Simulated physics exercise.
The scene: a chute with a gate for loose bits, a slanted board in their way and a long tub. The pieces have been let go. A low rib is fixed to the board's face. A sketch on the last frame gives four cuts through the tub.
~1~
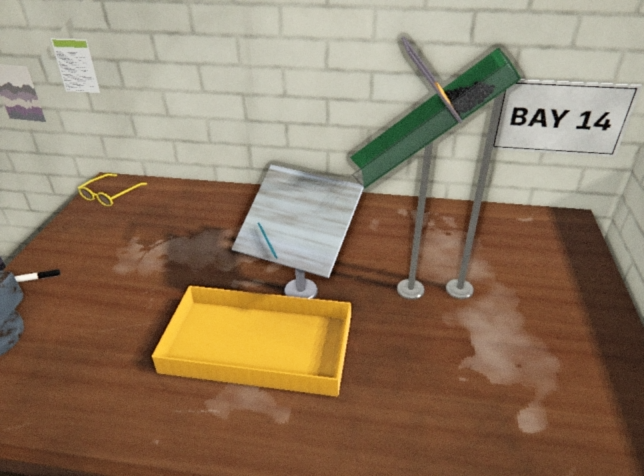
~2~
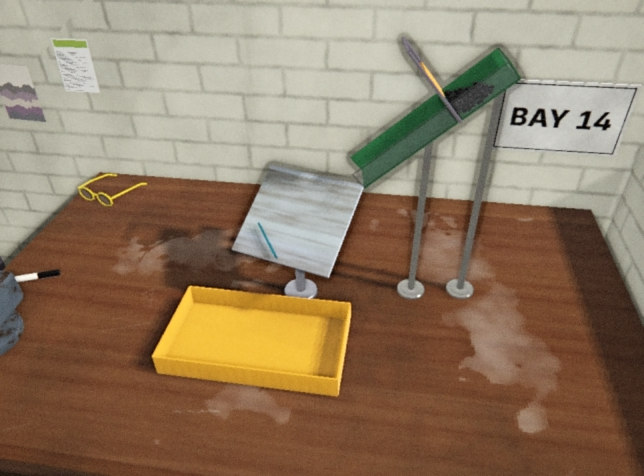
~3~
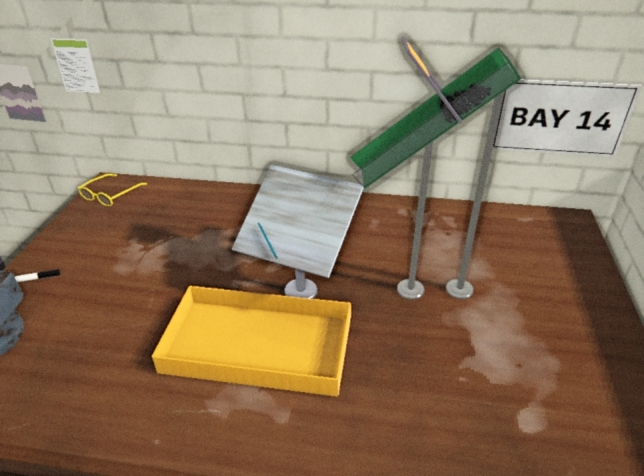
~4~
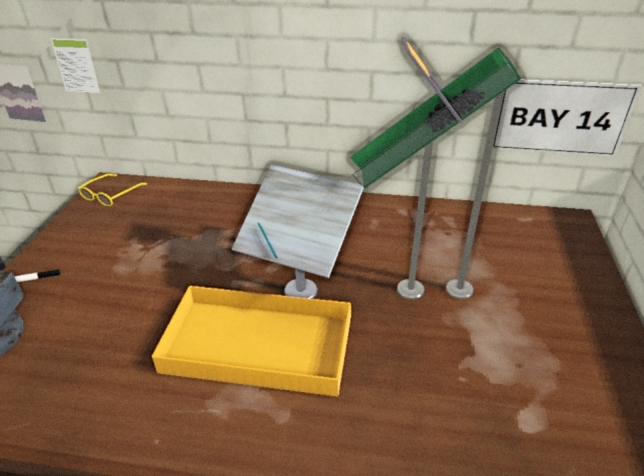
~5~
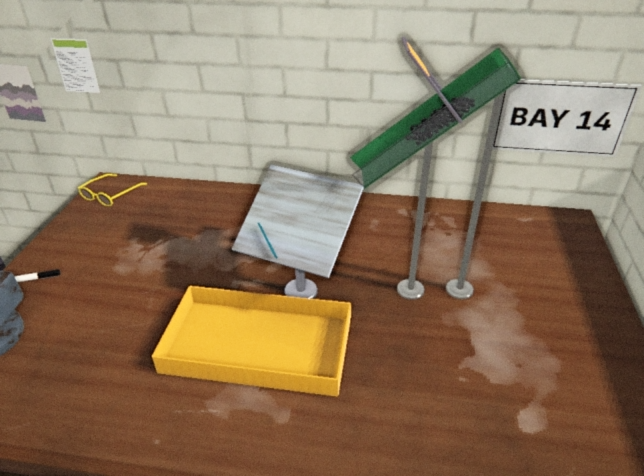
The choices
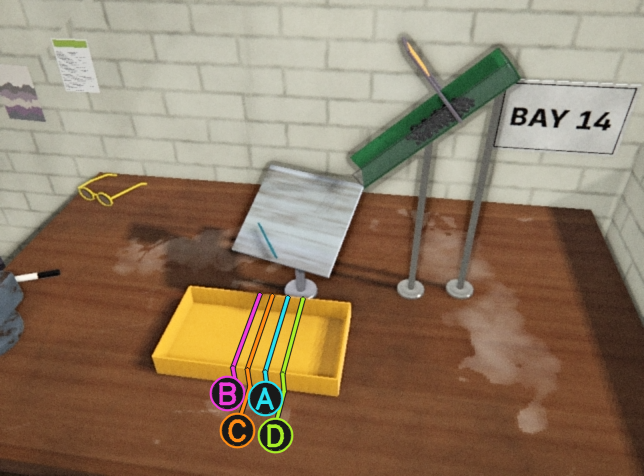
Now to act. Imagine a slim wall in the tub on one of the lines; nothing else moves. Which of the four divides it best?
A beats the others.
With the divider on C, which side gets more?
The right side.
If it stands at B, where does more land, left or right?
The right side.
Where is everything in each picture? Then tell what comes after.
Load behind the gate at (468, 97), black beans; lip of the chute at (363, 179), sloping fairly steeply, in the first frame.
Middle of the board at (297, 217), tilted fairly steeply; middle of its low edge at (278, 262); of its high edge at (316, 175), in the second frame.
Front corners of the tub at (153, 356) and (337, 379), empty; front of the load at (445, 114), in the third frame.
Middle of the load at (455, 109); its front at (432, 126), about a quarter of the way to the lip; rib from (258, 223) to (274, 255), in the fourth frame.
Middle of the load at (444, 118); its front at (409, 138), about half of the way to the lip, in the fifth frame.
On the marked copy, line A crosses the front rim at (265, 370); line B crosses the front rim at (233, 366); line C crosses the front rim at (247, 368); line D crosses the front rim at (282, 373).
With A, of what is caught, about two thirds on the left of the divider, about a third on the right.
With B, of what is caught, a small part on the left of the divider, nearly all on the right.
With C, of what is caught, a small part on the left of the divider, most on the right.
With D, of what is caught, nearly all on the left of the divider, a stray few on the right.
